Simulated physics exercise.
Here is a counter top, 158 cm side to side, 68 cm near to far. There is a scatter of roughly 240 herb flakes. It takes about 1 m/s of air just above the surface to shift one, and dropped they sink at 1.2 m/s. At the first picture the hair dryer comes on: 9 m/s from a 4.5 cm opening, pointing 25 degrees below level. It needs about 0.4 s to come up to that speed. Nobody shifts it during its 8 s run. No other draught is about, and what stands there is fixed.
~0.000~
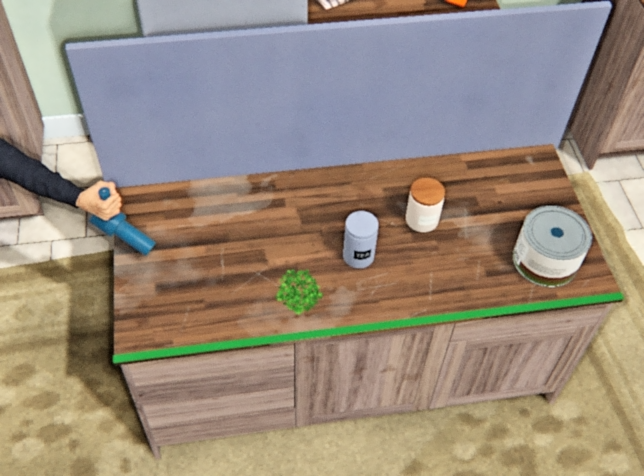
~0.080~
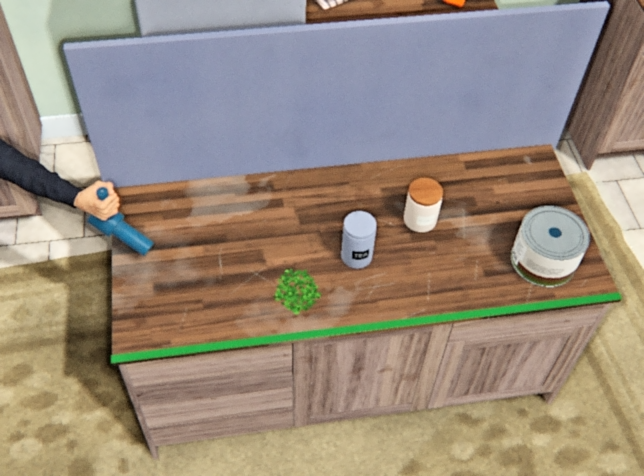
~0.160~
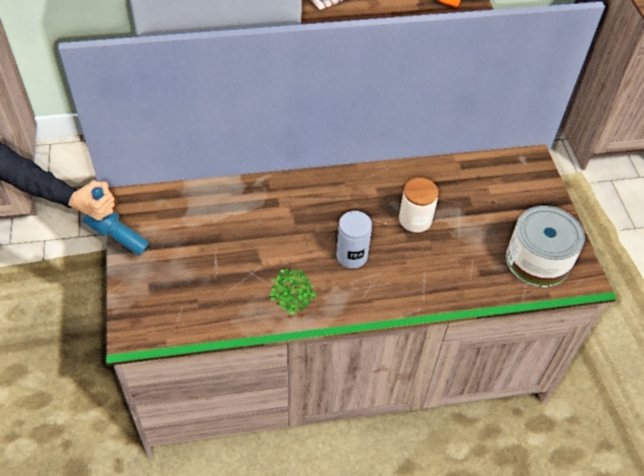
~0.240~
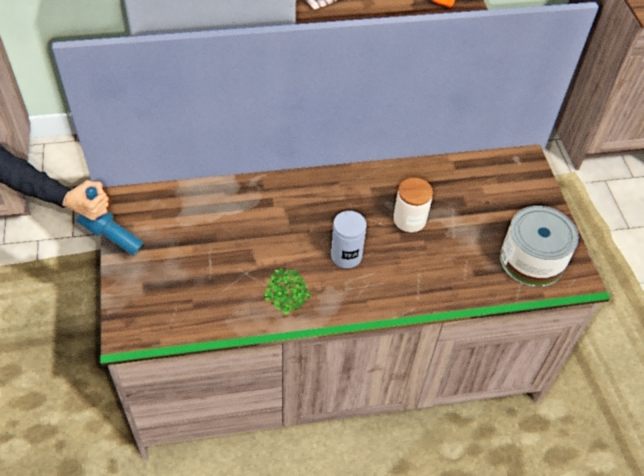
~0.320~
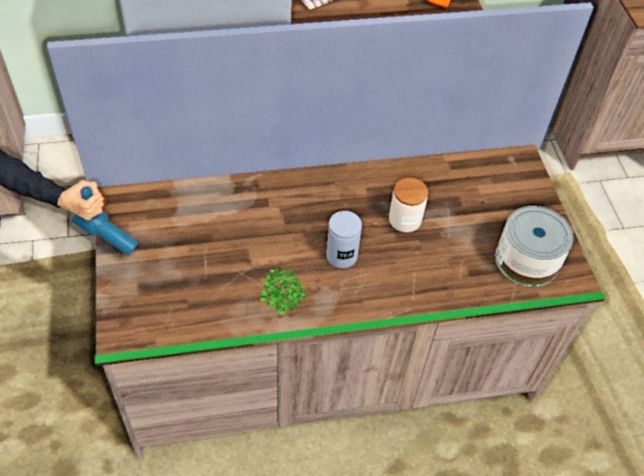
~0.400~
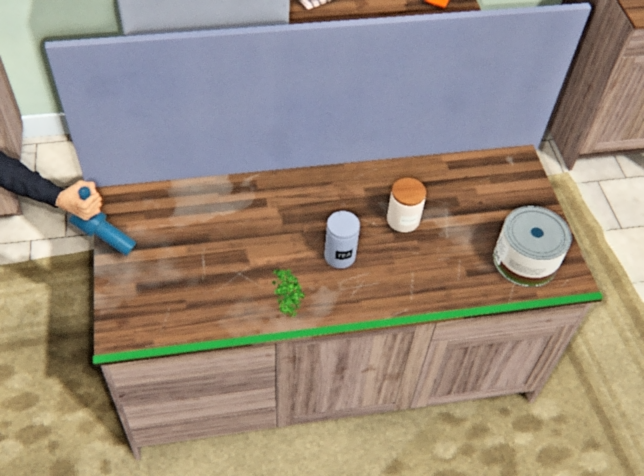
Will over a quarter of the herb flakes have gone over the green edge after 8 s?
Answer: Yes.
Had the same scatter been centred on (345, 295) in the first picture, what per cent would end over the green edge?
In that case some 100 per cent.
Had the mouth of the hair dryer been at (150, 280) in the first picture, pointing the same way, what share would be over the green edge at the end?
It would be near 40 %.
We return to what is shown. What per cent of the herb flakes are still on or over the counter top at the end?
Some 4 per cent.
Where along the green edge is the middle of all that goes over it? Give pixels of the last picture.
At about (420, 322).
After 1.6 s the count stands so, 83 % are over the green edge; the middle of those still in play is near (518, 305).
After 2.6 s the count stands so, 91 % are over the green edge.
After 4.4 s the count stands so, 95 % are over the green edge.
After 8.0 s, at the end, 95 % are over the green edge.
